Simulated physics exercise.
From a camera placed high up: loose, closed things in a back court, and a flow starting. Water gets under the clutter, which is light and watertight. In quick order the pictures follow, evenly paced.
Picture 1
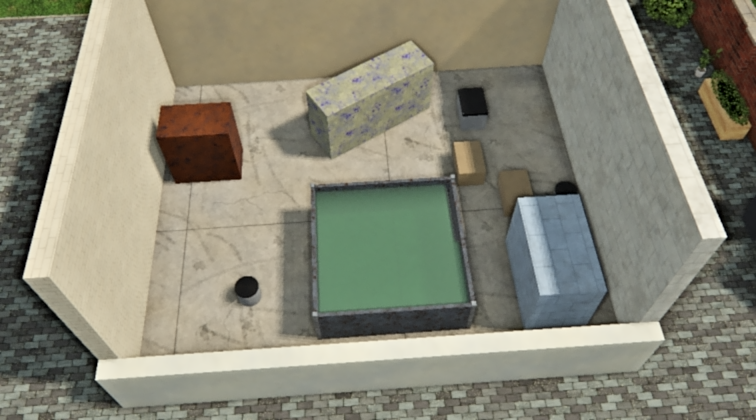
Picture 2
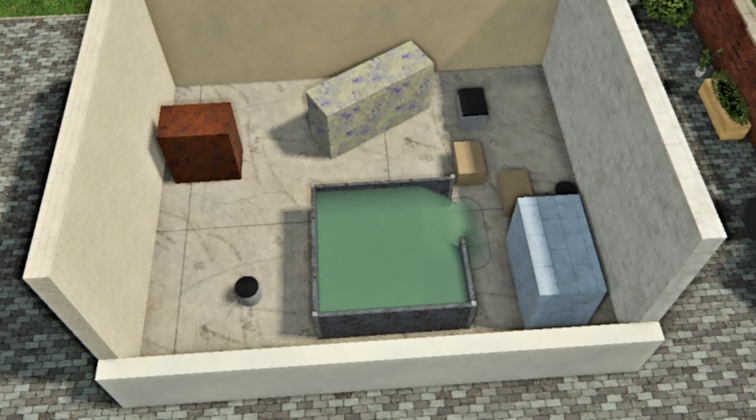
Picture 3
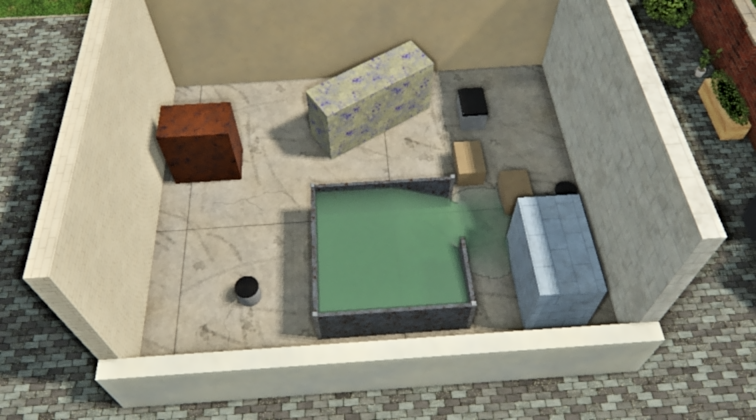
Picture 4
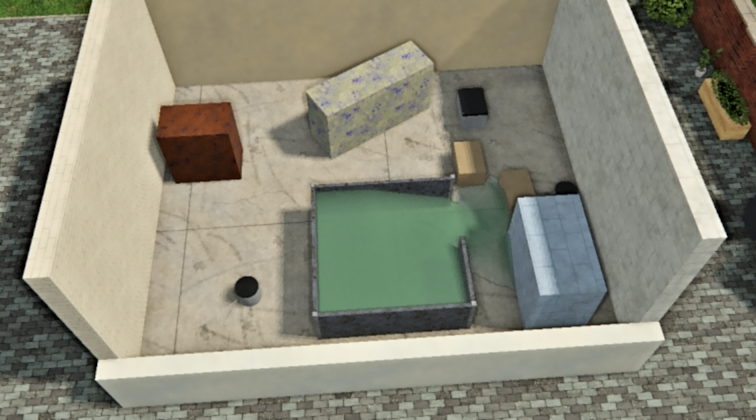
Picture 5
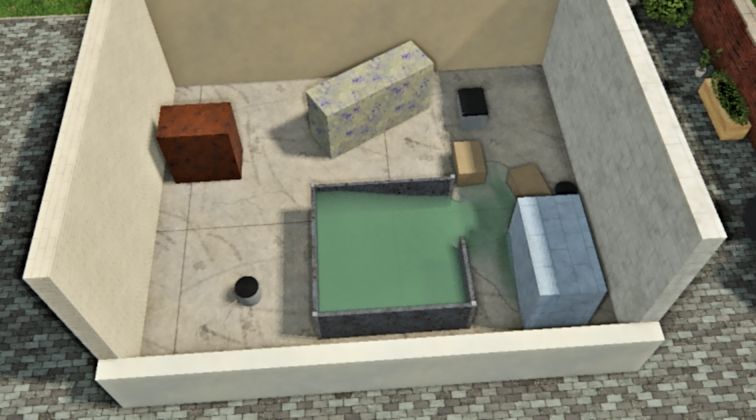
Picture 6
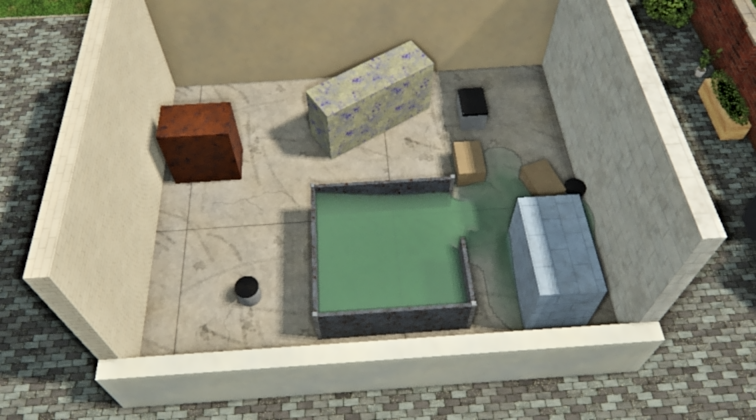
A walled tank of green water opens at its right side, and water nudges a crate rightward.
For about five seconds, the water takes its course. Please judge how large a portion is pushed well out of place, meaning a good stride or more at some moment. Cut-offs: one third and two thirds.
Share shifted well: Middle, a third to two thirds.
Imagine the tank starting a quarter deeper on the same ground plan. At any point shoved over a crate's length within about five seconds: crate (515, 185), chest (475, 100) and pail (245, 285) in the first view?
First one cleared the mark, second one cleared the mark, third one missed the mark.
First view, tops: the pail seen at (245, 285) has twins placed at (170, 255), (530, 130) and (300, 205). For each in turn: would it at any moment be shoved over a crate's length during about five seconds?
The first sits tight, the second travels far and the third sits tight.
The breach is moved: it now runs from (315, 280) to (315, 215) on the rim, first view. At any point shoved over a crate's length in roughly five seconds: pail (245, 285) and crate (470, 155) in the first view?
Lab note - in sequence: Made it that far; never that far.
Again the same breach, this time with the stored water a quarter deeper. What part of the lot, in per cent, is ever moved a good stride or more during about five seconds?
Share: Close to 60 %.
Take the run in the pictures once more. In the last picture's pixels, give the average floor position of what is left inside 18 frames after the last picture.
On the floor of the last picture, roughly (424, 142).
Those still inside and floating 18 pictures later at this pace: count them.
The answer would be 2.
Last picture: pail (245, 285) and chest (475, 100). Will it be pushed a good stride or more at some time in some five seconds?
Each in turn - didn't go far / got displaced.
A moment on, 1 of 5 are well off their spots; 1 afloat.
Next, 2 of 5 are well off their spots; 1 afloat.
Later, 2 of 5 are well off their spots; 2 afloat.
In the end, 3 of 5 are well off their spots, and 3 have been at some point; 3 afloat.
